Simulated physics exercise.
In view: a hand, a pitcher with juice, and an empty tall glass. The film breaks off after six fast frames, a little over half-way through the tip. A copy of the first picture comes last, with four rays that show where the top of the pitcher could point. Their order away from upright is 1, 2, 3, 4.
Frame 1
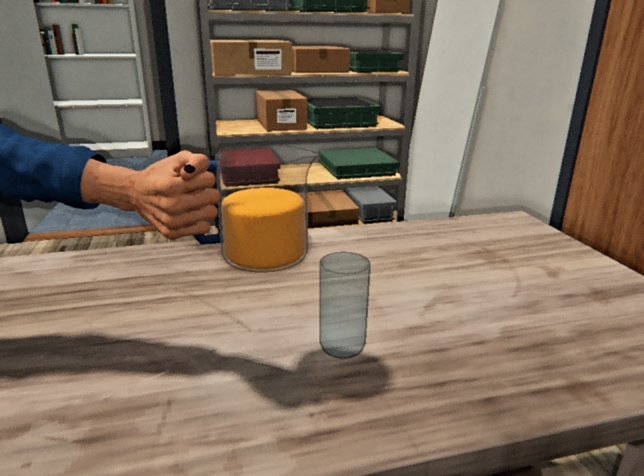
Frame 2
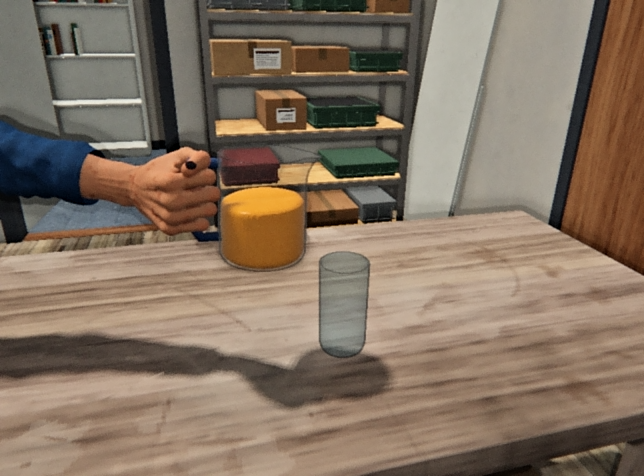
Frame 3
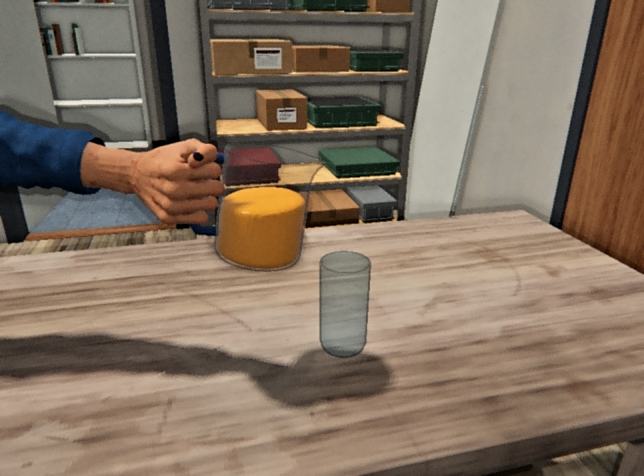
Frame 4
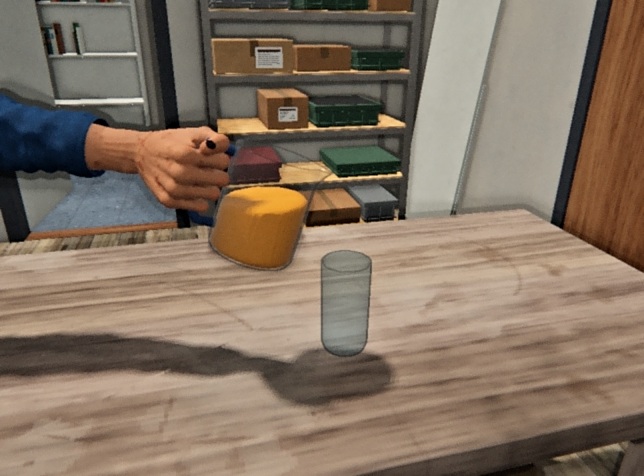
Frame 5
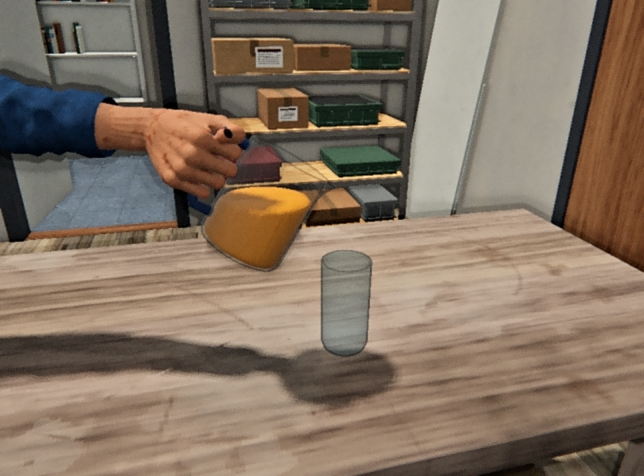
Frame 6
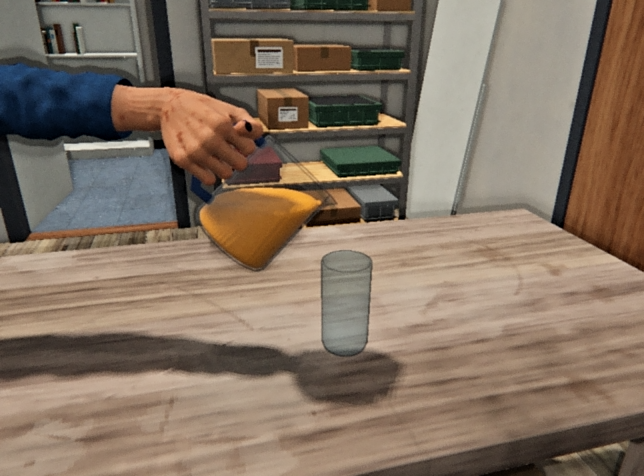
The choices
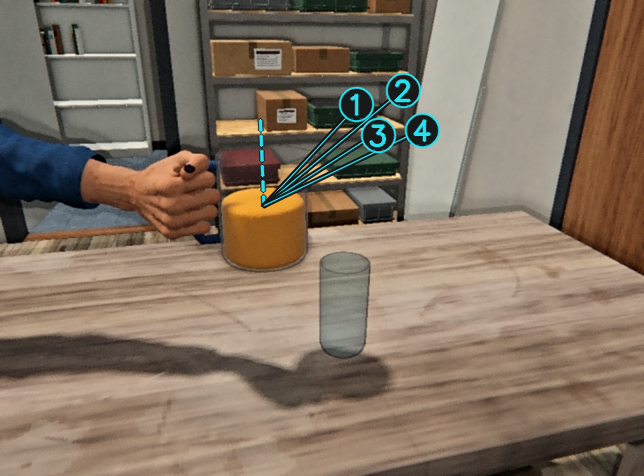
In a room with stocked metal shelving and a wooden door behind, a still camera looks slightly down on a pale wooden table. A hand in a blue sleeve reaches in from the left, holding a clear pitcher of orange juice behind an empty, tall clear glass near the centre. The hand rises slightly and shifts right, steadily tilting the pitcher rightward while the glass stays put.
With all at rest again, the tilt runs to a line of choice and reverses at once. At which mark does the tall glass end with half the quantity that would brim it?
It is 4.
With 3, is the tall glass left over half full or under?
Under.
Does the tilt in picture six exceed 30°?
Yes, it does.
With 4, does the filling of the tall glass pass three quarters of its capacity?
No, less.
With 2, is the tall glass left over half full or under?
Under half.
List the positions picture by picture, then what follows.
The first picture shows upright, lip at (317, 154); rim of the tall glass round (345, 262); nothing has left yet.
The second picture shows tipped about 2°, lip at (319, 155); nothing has left yet.
The third picture shows tipped about 9°, lip at (324, 162); nothing has left yet.
The fourth picture shows tipped about 19°, lip at (331, 172); nothing has left yet.
The fifth picture shows tipped about 32°, lip at (335, 186); nothing has left yet.
The sixth picture shows tipped about 45°, lip at (336, 202); nothing has left yet.
On the marked copy, 1 at (345, 118); 2 at (389, 100); 3 at (362, 142); 4 at (407, 136).
With 1, the tall glass ends with about 2 % of what it can hold.
With 2, the tall glass ends with about 11 % of what it can hold.
With 3, the tall glass ends with about 25 % of what it can hold.
With 4, the tall glass ends with about 48 % of what it can hold.
